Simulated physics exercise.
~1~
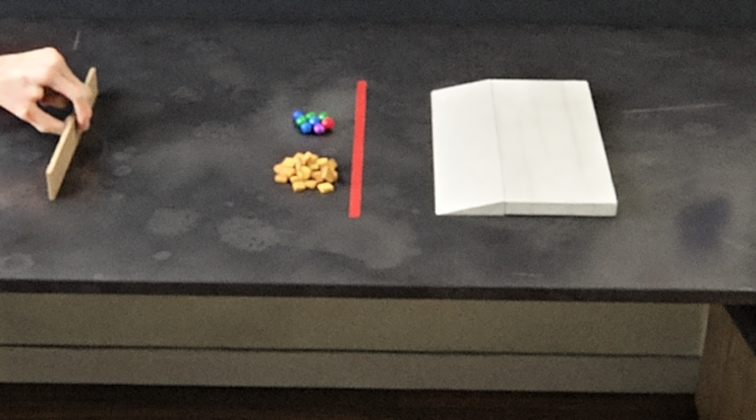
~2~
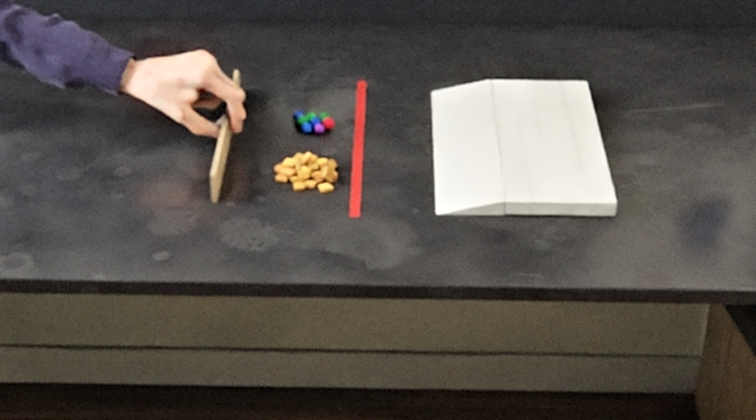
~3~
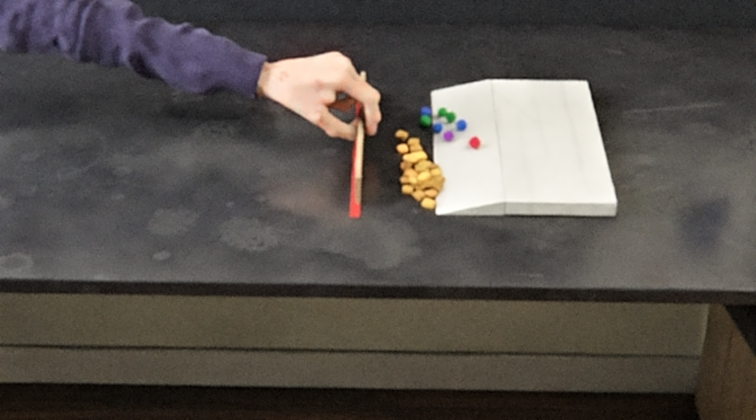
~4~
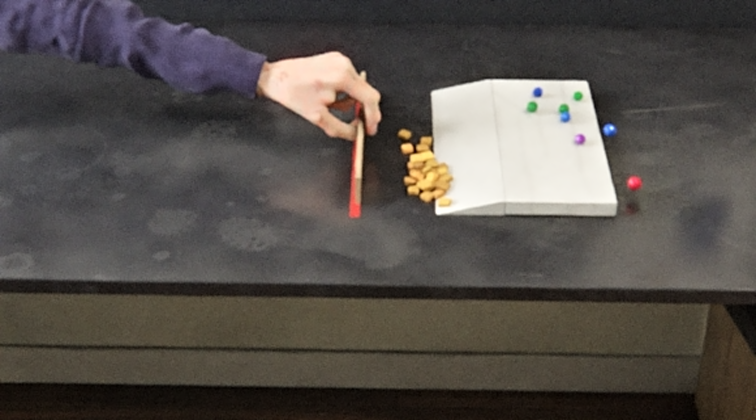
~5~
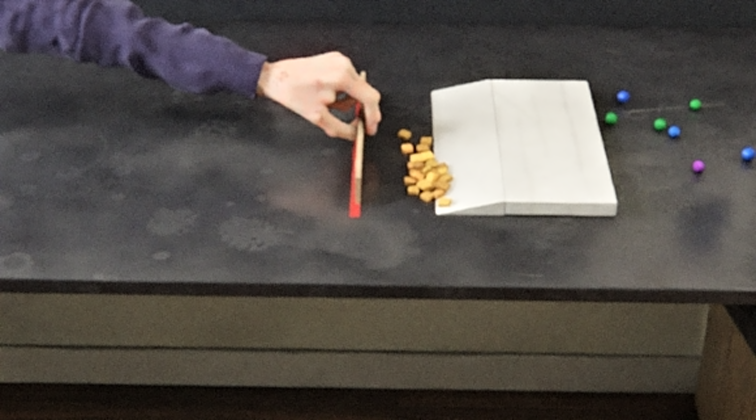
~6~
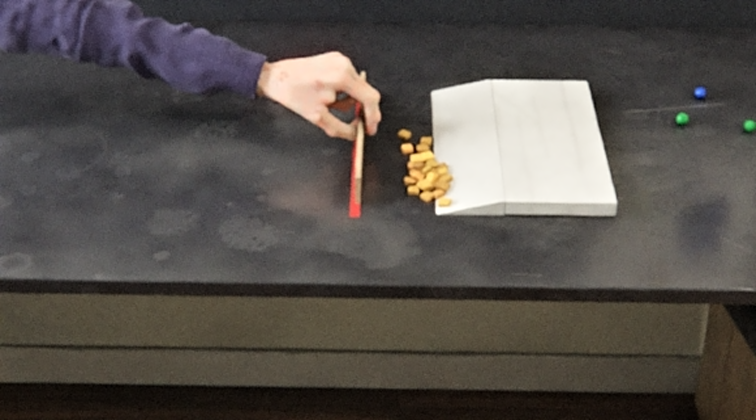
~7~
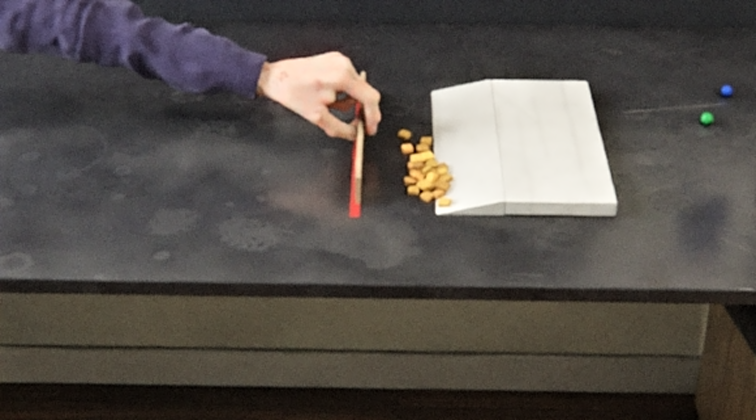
A hand in a purple sleeve holds a thin wooden card upright at the left of a dark tabletop, seen from the front and slightly above. Ahead of it lie a back cluster of small blue, green, red and purple balls and a front heap of tan chunks, then a strip of red tape and a white ramp rising to a slab. The card sweeps right, pushes both groups along and stops at the tape. The balls roll up over the slab and away across the table to the right, most leaving view. The tan chunks stall at the ramp's foot, a few resting on its lower edge.
